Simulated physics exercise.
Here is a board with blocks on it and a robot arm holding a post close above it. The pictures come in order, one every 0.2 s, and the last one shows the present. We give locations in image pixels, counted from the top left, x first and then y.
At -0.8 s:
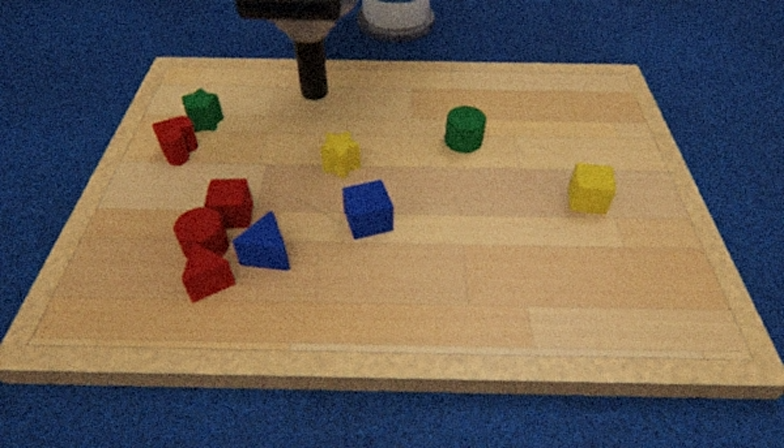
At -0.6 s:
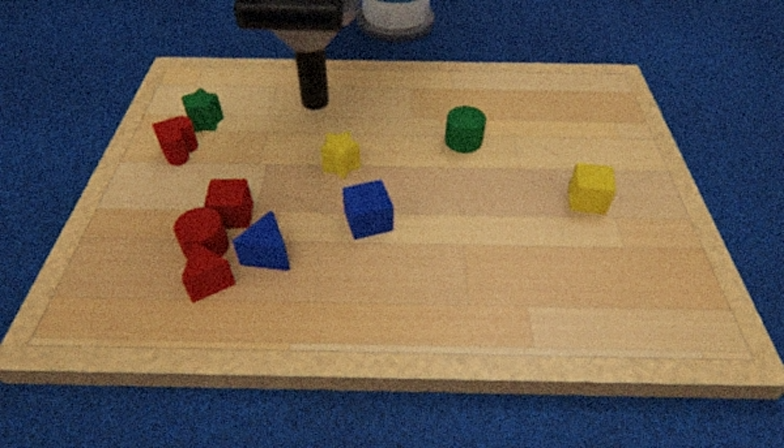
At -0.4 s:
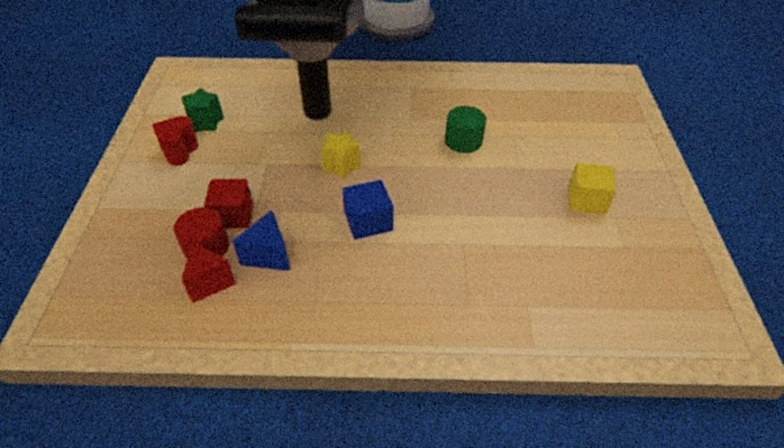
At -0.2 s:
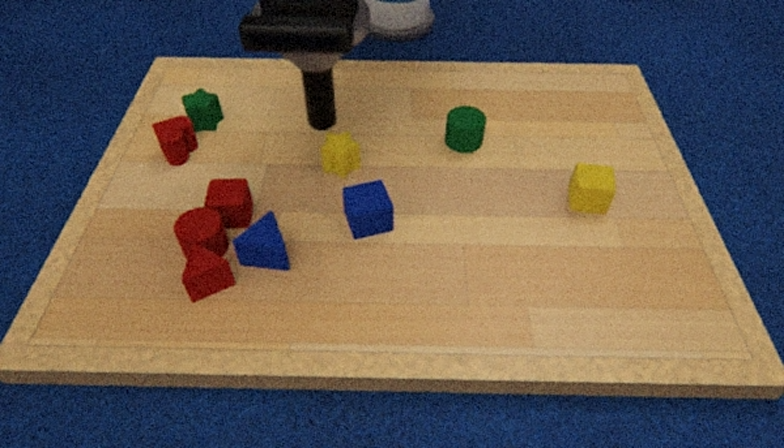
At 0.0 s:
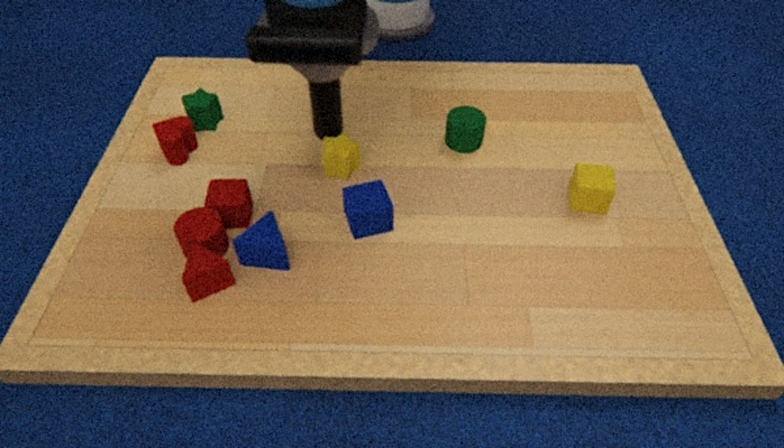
On the wooden board, the arm's black post moves forward to the yellow star, nudging it slightly.
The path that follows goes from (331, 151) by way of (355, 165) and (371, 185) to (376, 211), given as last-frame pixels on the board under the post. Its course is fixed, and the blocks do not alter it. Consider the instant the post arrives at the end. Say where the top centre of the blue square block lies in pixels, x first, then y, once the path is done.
(369, 241)
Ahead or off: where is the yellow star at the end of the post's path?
It is still in front.
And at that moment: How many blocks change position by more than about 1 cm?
Two blocks shift.
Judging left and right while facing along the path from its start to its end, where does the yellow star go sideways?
Facing from start to end, it will go to the right.
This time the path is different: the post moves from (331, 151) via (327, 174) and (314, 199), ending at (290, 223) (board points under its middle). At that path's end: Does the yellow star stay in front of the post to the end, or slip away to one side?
The yellow star slips off.
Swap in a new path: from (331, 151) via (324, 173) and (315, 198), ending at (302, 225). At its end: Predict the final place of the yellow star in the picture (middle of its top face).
I predict (343, 171).
What follows on the original path. One third of the way, post (354, 148); yellow star (356, 161), turned 15° clockwise.
Two thirds of the way, post (370, 169); yellow star (363, 183), turned 35° clockwise; blue square block (368, 212).
At the end, post (375, 193); yellow star (366, 209), turned 35° clockwise; blue square block (369, 241).
